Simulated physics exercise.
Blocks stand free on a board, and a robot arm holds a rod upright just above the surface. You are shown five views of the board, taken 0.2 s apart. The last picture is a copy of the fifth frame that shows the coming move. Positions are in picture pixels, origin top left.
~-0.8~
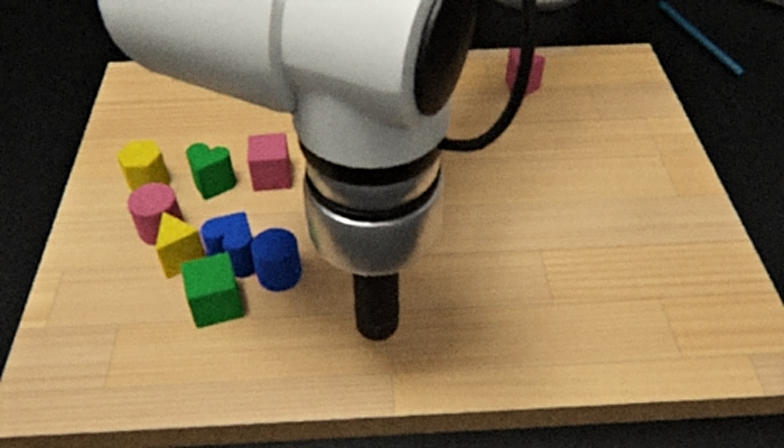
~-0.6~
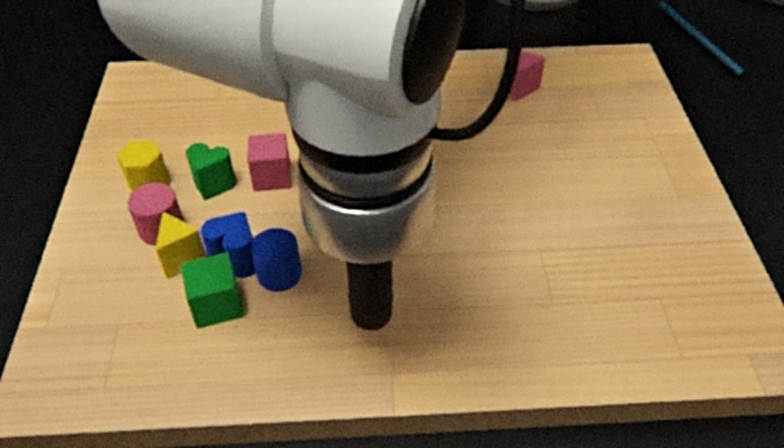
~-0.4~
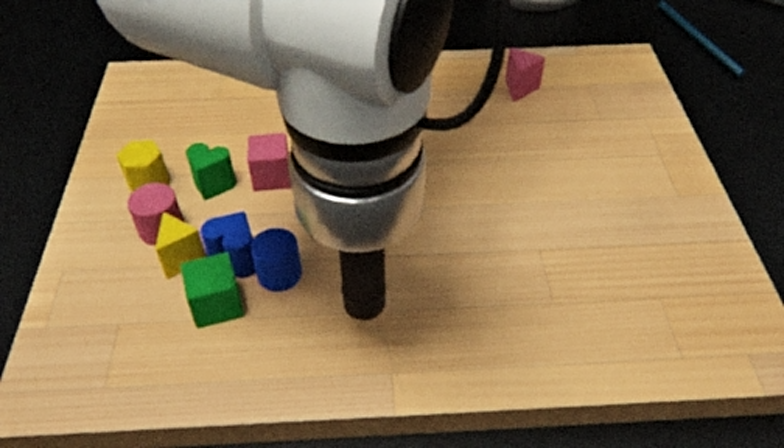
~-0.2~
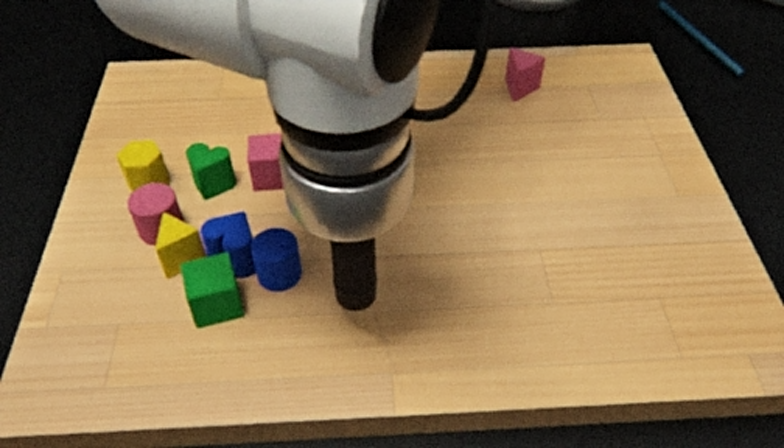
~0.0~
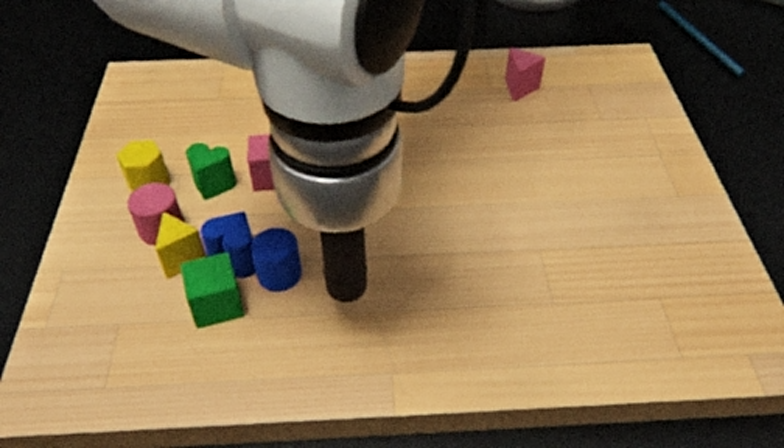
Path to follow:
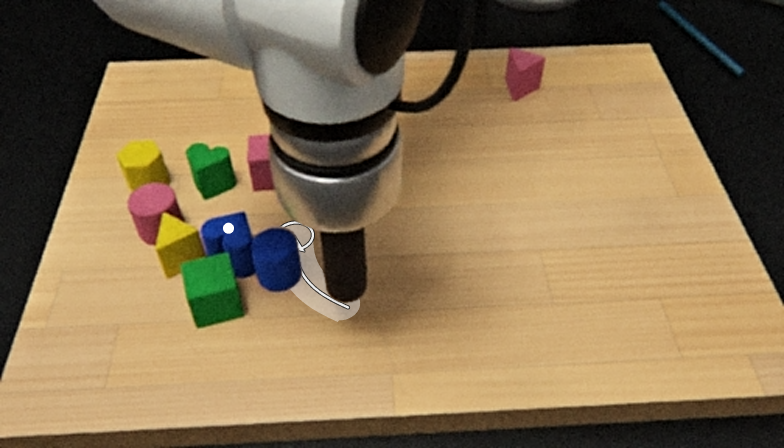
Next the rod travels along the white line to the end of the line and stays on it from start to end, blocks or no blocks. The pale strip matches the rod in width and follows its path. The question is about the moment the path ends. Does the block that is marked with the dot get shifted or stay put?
Moved.
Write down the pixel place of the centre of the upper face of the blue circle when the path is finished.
My best guess is (248, 230).
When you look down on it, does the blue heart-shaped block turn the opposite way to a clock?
Final answer: No.
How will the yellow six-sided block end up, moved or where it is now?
The result: It stays put.
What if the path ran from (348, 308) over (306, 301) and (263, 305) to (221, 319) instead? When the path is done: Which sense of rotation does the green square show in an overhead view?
Looking down, my answer is that the green square rotates clockwise.
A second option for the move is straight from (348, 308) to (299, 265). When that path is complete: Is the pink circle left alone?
The answer is yes.
The drawn path runs from (348, 308) via (317, 290) and (298, 264), ending at (295, 236); the dot is on the blue heart-shaped block.
The first path, step by step. Halfway along, rod at (302, 257); yellow three-sided block at (164, 229), turned 15° anticlockwise; blue heart-shaped block at (217, 225); blue circle at (260, 237).
At the end, rod at (292, 216); yellow six-sided block not moved; yellow three-sided block at (159, 228), turned 35° anticlockwise; green square not moved; blue heart-shaped block at (204, 227), turned 40° clockwise; blue circle at (248, 230).
